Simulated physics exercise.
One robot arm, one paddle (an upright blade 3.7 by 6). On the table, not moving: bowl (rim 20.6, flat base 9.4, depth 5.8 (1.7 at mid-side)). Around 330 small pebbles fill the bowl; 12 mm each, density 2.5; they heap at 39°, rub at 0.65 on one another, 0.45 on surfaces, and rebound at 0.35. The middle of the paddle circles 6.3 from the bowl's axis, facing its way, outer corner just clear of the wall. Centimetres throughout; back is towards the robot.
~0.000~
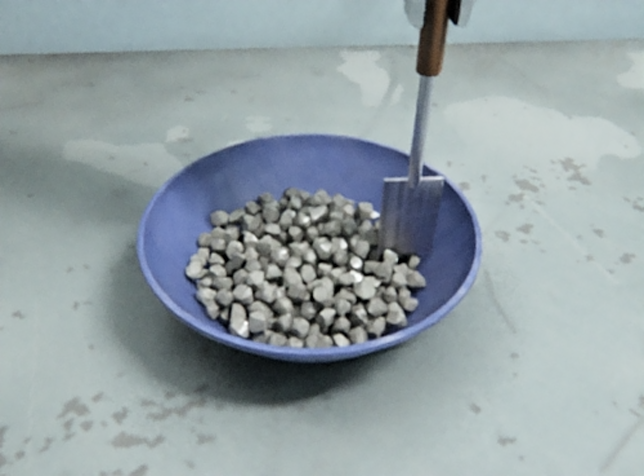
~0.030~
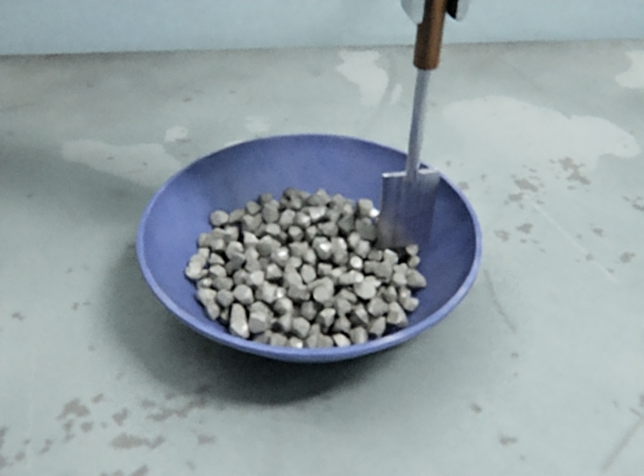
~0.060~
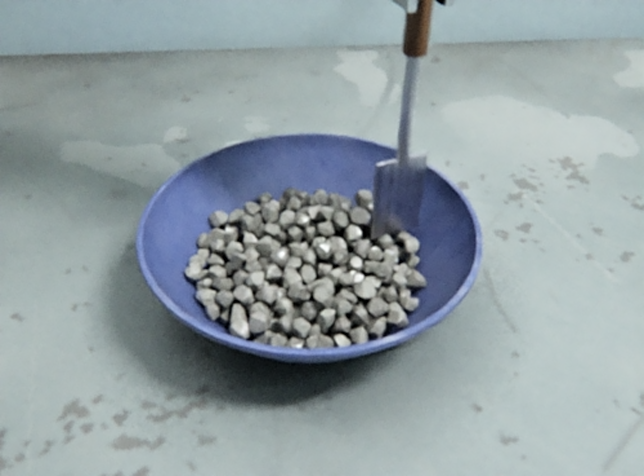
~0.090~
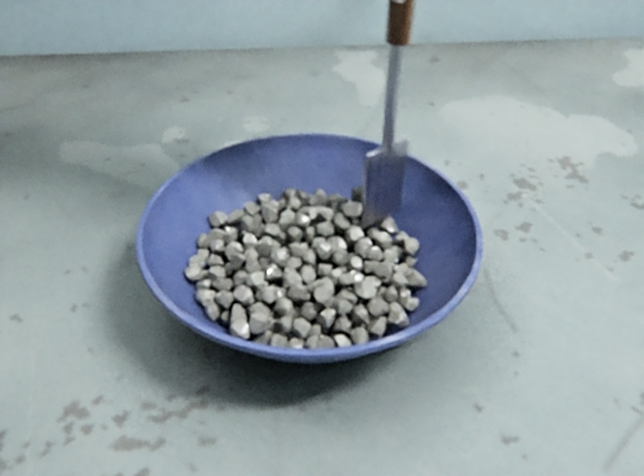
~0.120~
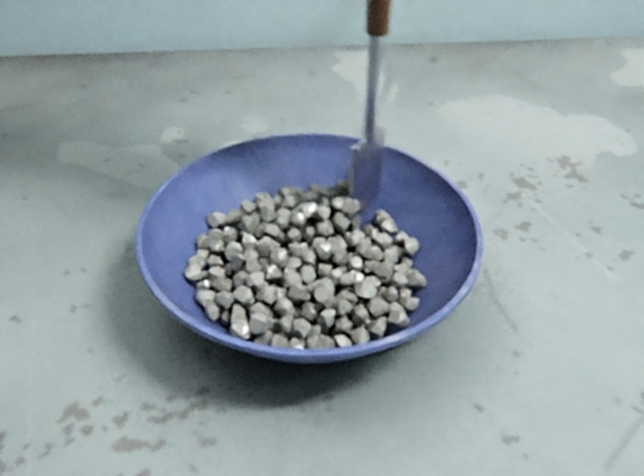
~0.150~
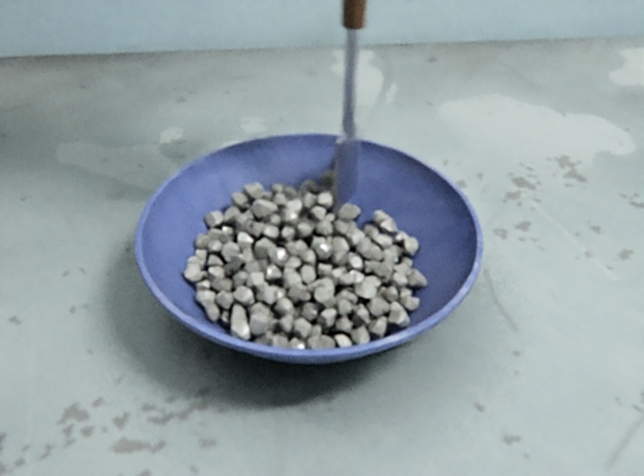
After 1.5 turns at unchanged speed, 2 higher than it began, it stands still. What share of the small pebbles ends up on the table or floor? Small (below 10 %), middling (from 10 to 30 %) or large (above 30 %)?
Answer: Small; below 10 % of the small pebbles finish on the table or floor.
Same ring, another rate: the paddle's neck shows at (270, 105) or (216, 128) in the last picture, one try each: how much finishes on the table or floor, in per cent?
Some 15 and 20 per cent.
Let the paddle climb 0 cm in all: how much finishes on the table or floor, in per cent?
About 20 per cent.
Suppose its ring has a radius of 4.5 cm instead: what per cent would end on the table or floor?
In that case some 5 per cent.
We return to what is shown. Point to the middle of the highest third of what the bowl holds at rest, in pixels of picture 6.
Around (322, 258).
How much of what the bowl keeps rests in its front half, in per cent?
About 50 per cent.
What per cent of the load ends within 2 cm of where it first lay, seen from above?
Some 65 per cent.
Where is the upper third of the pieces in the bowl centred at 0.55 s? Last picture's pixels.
Around (320, 303).
After 0.55 s, 249° round, highest piece 8 above the table; 324 in the bowl, 2 on the table or floor, 4 in flight or on the tool.
After 0.95 s, 77° round, highest piece 7 above the table; 311 in the bowl, 19 on the table or floor.
After 1.35 s, 180° round, highest piece 7 above the table; 311 in the bowl, 19 on the table or floor.
After 2.05 s, 180° round, highest piece 7 above the table; 311 in the bowl, 19 on the table or floor.
At rest, 311 in the bowl, 19 on the table or floor. That is 6 % on the table or floor.
